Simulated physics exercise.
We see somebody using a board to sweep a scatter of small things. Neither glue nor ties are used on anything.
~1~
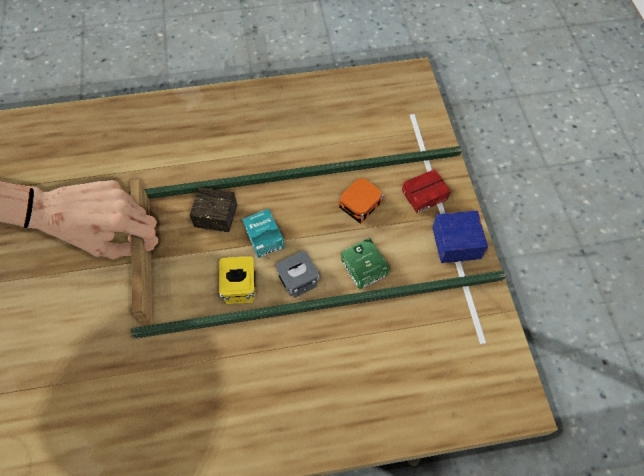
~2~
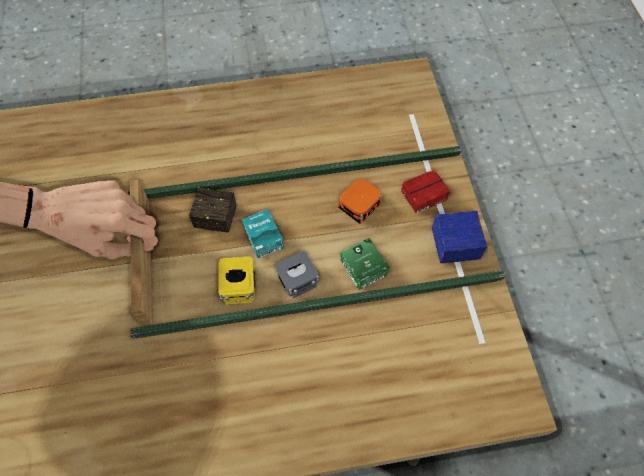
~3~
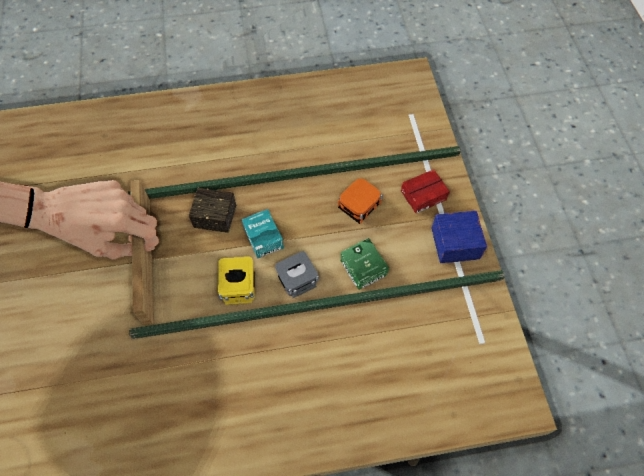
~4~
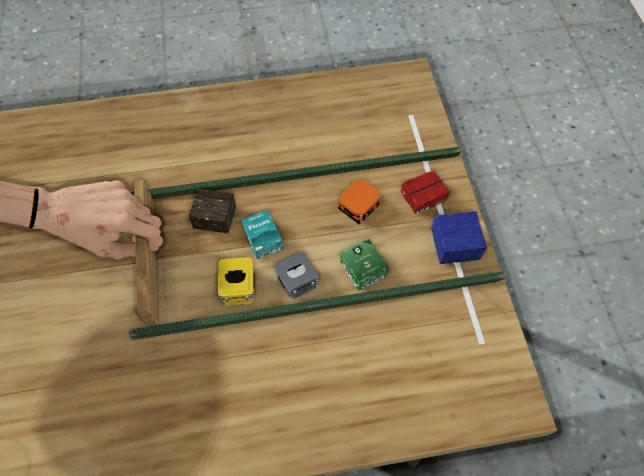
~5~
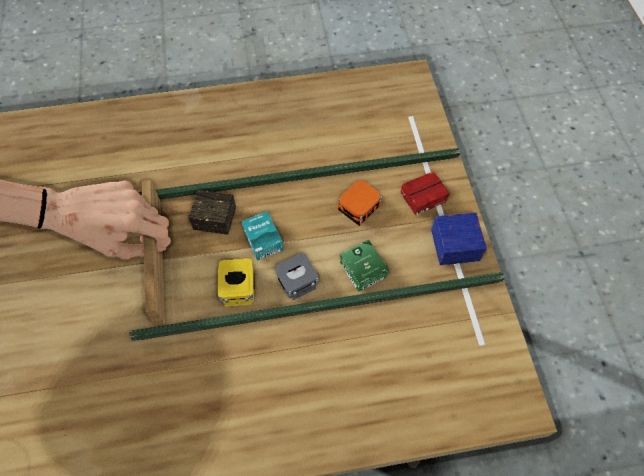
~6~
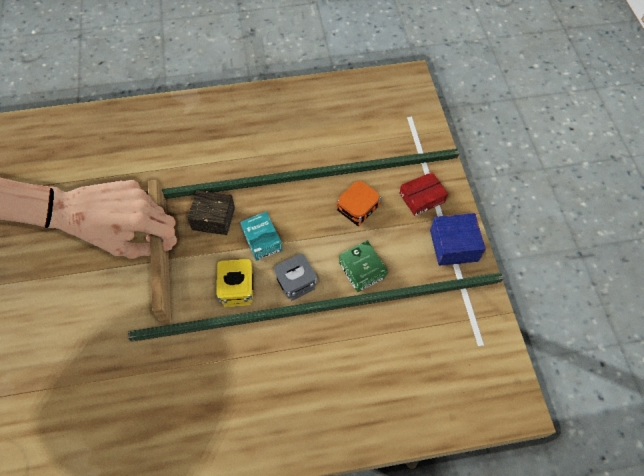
A hand slides a wooden board slightly right toward small colourful blocks between green rails.
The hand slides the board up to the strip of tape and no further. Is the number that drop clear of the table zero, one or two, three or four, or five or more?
There will be five or more losses over the edge.
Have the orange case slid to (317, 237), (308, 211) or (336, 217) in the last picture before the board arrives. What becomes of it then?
Results by place: It does not stay; it does not stay; it does not stay.
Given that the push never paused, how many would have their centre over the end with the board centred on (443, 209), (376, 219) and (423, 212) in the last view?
The counts are 5, 1 and 3, in that order.
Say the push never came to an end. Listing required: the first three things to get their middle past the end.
The blue block, then the red box, then the green box.
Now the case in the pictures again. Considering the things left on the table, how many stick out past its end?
My count gives 0.
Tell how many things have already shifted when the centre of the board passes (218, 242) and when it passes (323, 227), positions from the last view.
Counts: 2 and 6.
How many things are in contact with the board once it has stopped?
The count in contact is 3.
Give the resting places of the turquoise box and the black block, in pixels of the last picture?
In the last picture, roughly (455, 210) and (449, 175).
Soon after, none off yet; blue block at rest near (457, 239); red box at rest near (423, 194); orange case at rest near (358, 203).
Then, none off yet; blue block at rest near (457, 239); red box at rest near (423, 194); orange case moved a little near (378, 201).
Further on, one off so far; blue block falling near (502, 264); red box moved about its own width near (472, 184); orange case moved well along near (441, 200).
By the end, the number that fall off is five or more; fallen, grey case, green box, orange case, red box and blue block.
